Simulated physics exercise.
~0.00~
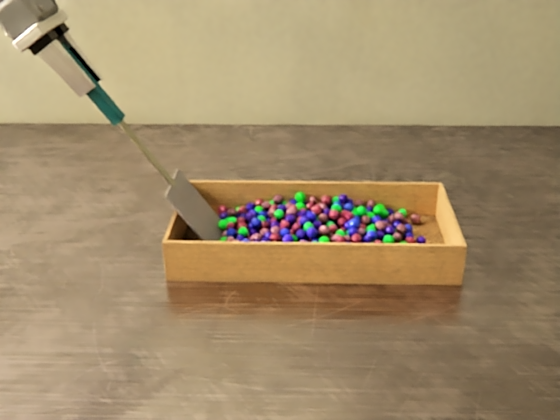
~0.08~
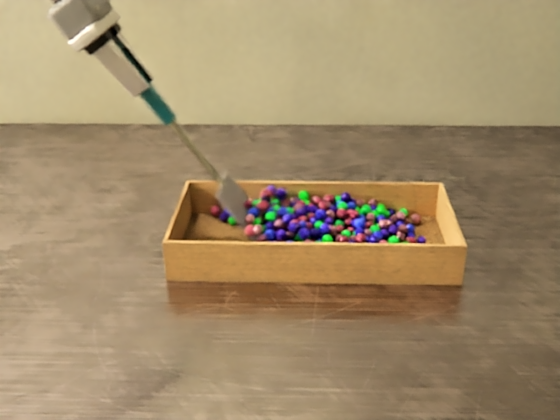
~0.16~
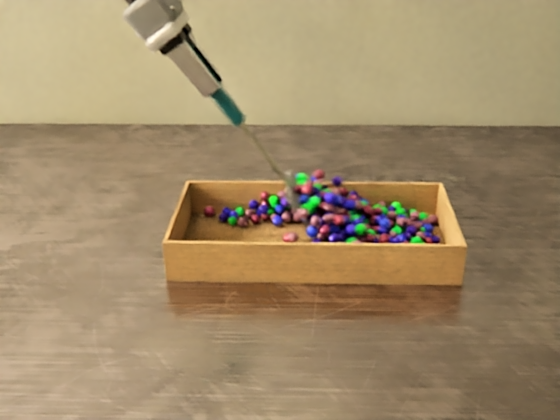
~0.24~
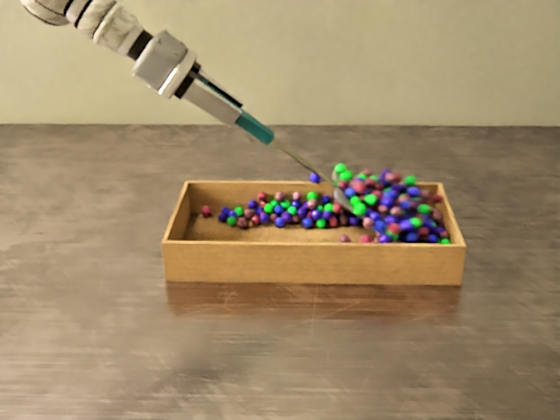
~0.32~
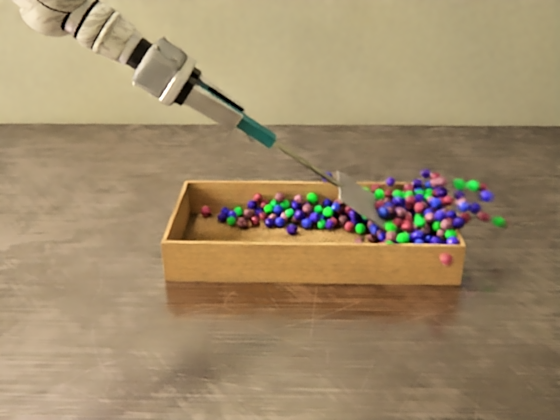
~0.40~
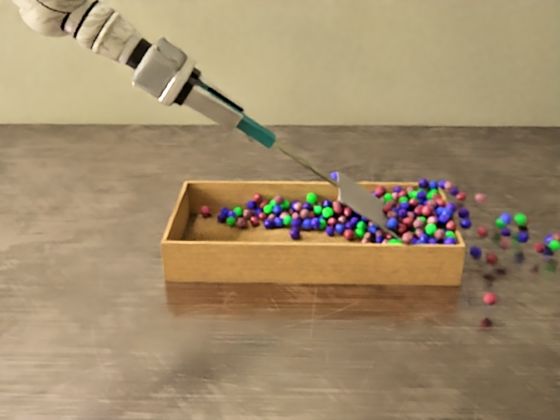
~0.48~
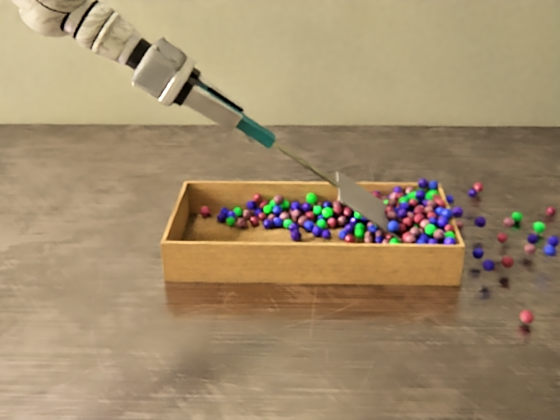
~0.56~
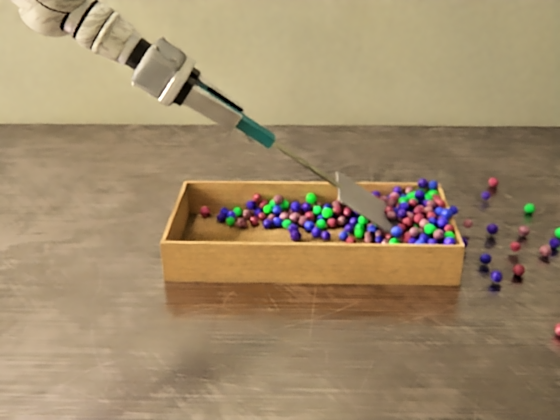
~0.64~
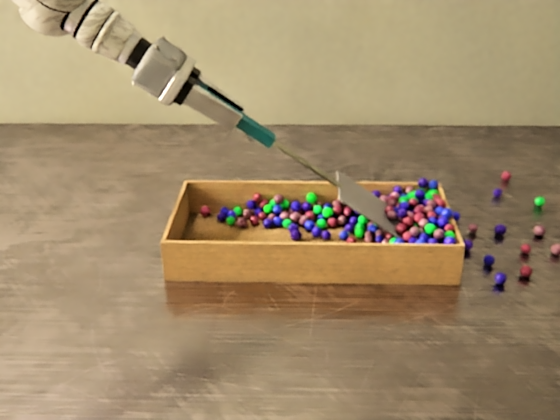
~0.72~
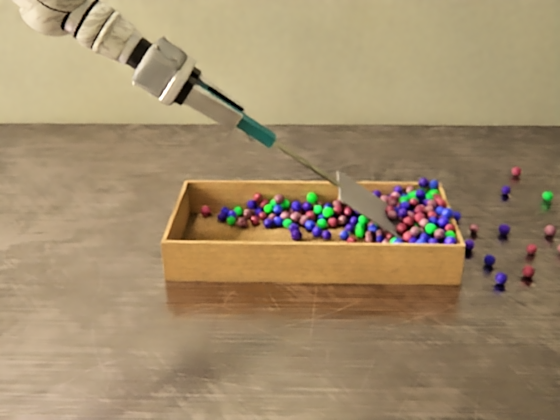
A robot arm pushes colourful balls right with a spatula, spilling some onto the table.
